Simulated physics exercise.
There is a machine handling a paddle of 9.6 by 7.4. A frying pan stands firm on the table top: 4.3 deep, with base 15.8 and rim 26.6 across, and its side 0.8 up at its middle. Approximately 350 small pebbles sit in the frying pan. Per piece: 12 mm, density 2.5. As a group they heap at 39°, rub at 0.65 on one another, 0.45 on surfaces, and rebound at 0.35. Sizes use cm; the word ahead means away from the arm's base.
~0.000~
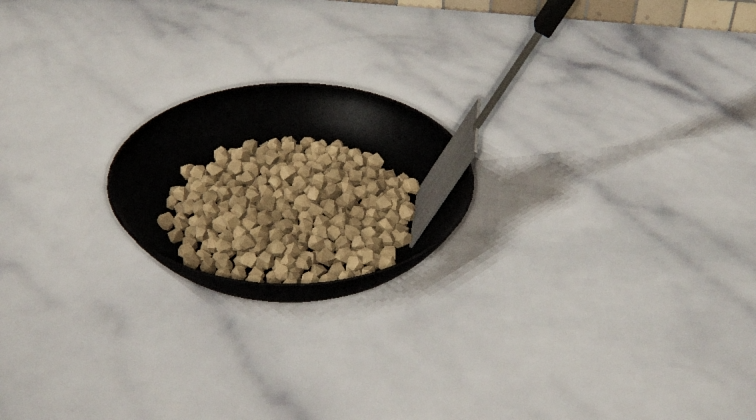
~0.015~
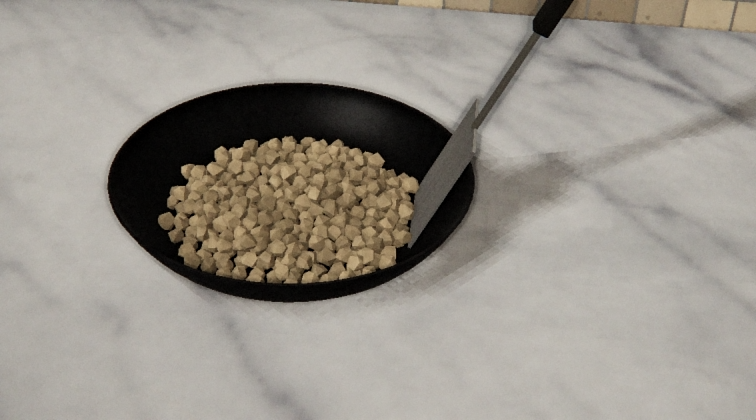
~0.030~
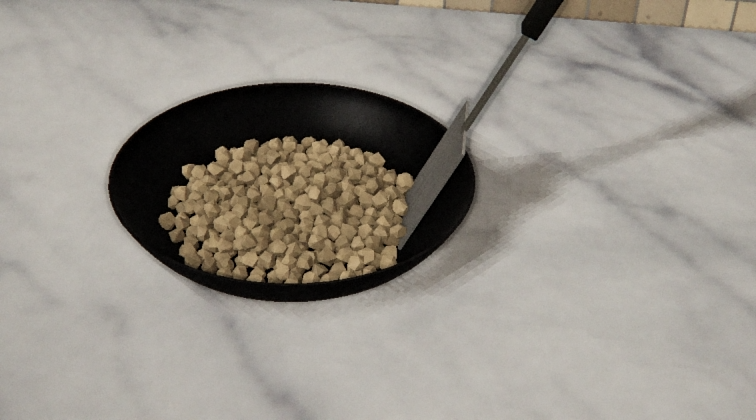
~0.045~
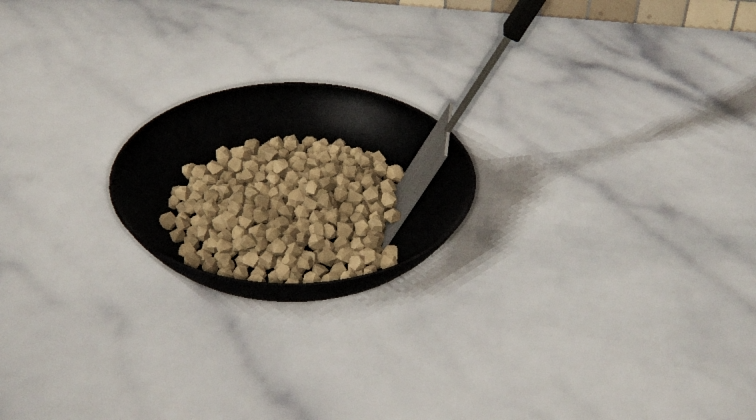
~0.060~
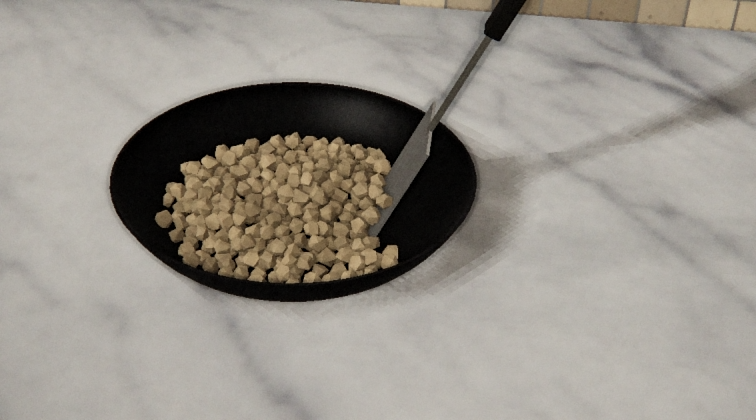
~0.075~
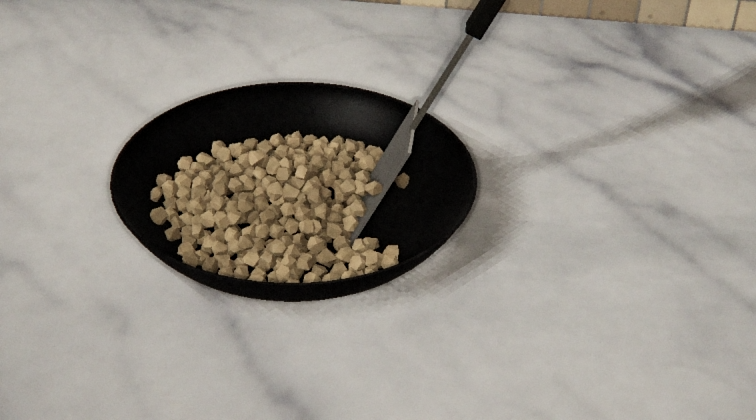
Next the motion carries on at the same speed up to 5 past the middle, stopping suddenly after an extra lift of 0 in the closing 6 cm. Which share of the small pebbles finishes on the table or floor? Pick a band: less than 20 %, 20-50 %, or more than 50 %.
It falls in the band less than 20 %.
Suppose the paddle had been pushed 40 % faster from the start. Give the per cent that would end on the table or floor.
Near 5 %.
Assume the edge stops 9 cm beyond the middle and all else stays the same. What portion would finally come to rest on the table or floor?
About 25 %.
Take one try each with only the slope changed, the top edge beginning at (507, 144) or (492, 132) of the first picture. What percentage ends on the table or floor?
Close to 0 and 5 percent respectively.
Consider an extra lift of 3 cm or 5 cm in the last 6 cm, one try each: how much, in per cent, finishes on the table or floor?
It works out to some 5 per cent for the first setting and some 0 per cent for the second.
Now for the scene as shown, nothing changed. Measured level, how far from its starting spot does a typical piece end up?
Distance: Around 6 cm.
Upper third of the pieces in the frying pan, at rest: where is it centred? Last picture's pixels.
(173, 166).
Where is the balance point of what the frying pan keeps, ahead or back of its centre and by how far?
The balance point lies close to 5.0 cm ahead.
By 0.11 s, sloping 65°, highest piece 7 above the table; 354 in the frying pan.
By 0.15 s, sloping 65°, highest piece 8 above the table; 354 in the frying pan.
By 0.37 s, sloping 65°, highest piece 6 above the table; 335 in the frying pan, 18 on the table or floor, 1 on the blade or in flight.
By 1.42 s, sloping 65°, highest piece 6 above the table; 335 in the frying pan, 19 on the table or floor.
Final count, 335 in the frying pan, 19 on the table or floor. That is 5 % on the table or floor.
